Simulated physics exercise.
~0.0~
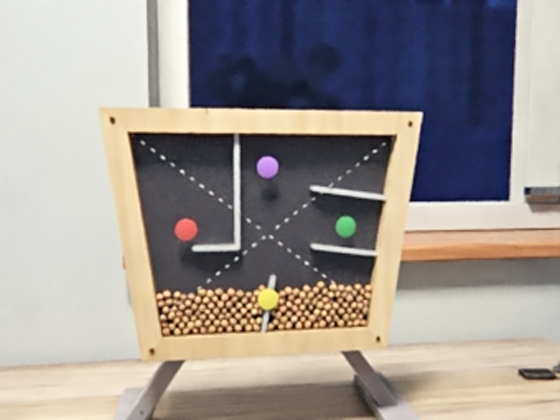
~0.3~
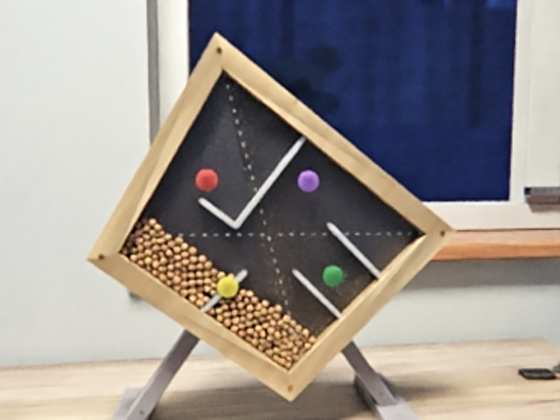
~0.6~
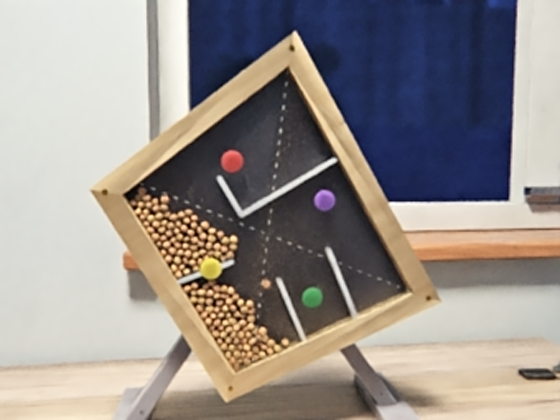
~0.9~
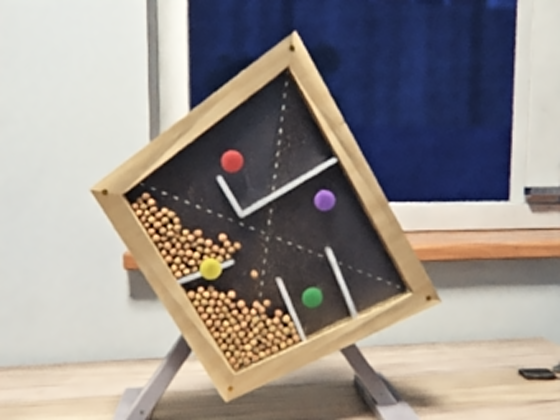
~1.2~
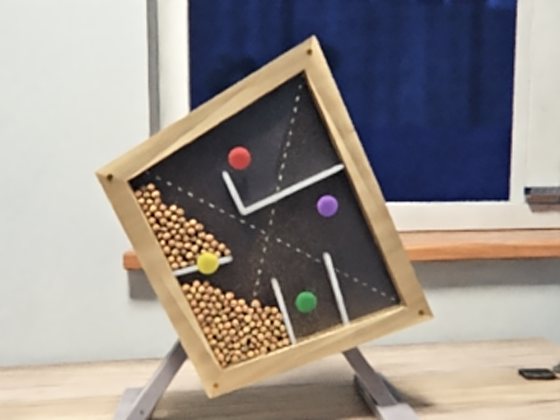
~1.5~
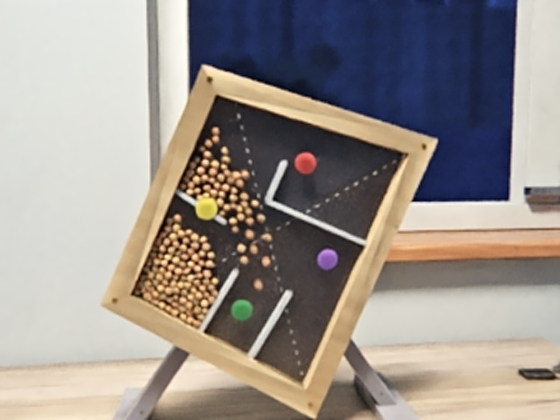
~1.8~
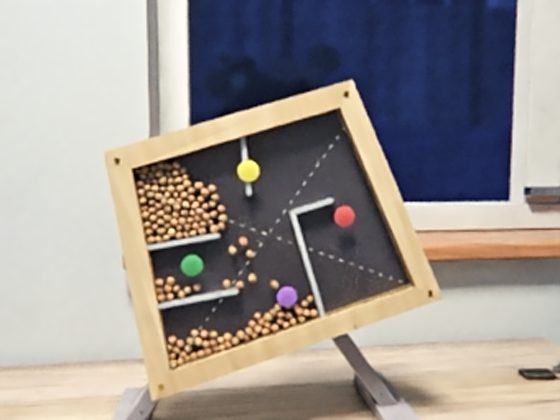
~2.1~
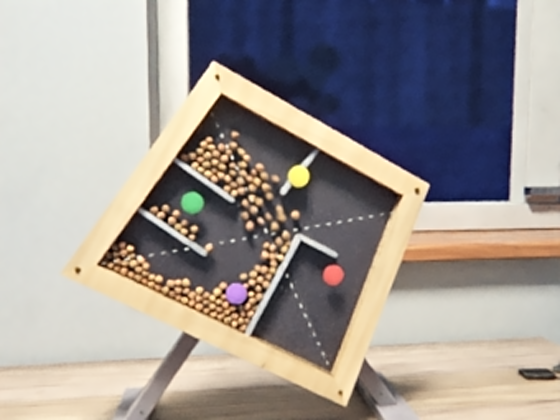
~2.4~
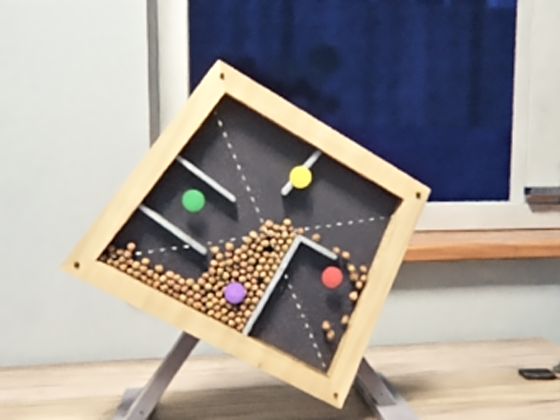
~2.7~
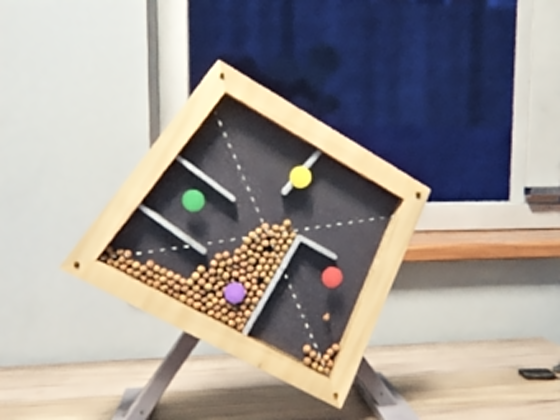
On a pale wooden tabletop before a dark window, a wood-framed case stands on a stand, with small round beads heaped along its bottom, white ledges and four coloured stickers inside. The case turns clockwise, and the beads slide to the left side around the yellow sticker, where it pauses and they settle. It then turns further clockwise, carrying the beads upward until they spill past the green sticker's ledges. As it comes to rest upside down and tilted, most of the beads lie piled around the purple sticker, while a few drop past the red one into the lower right corner.
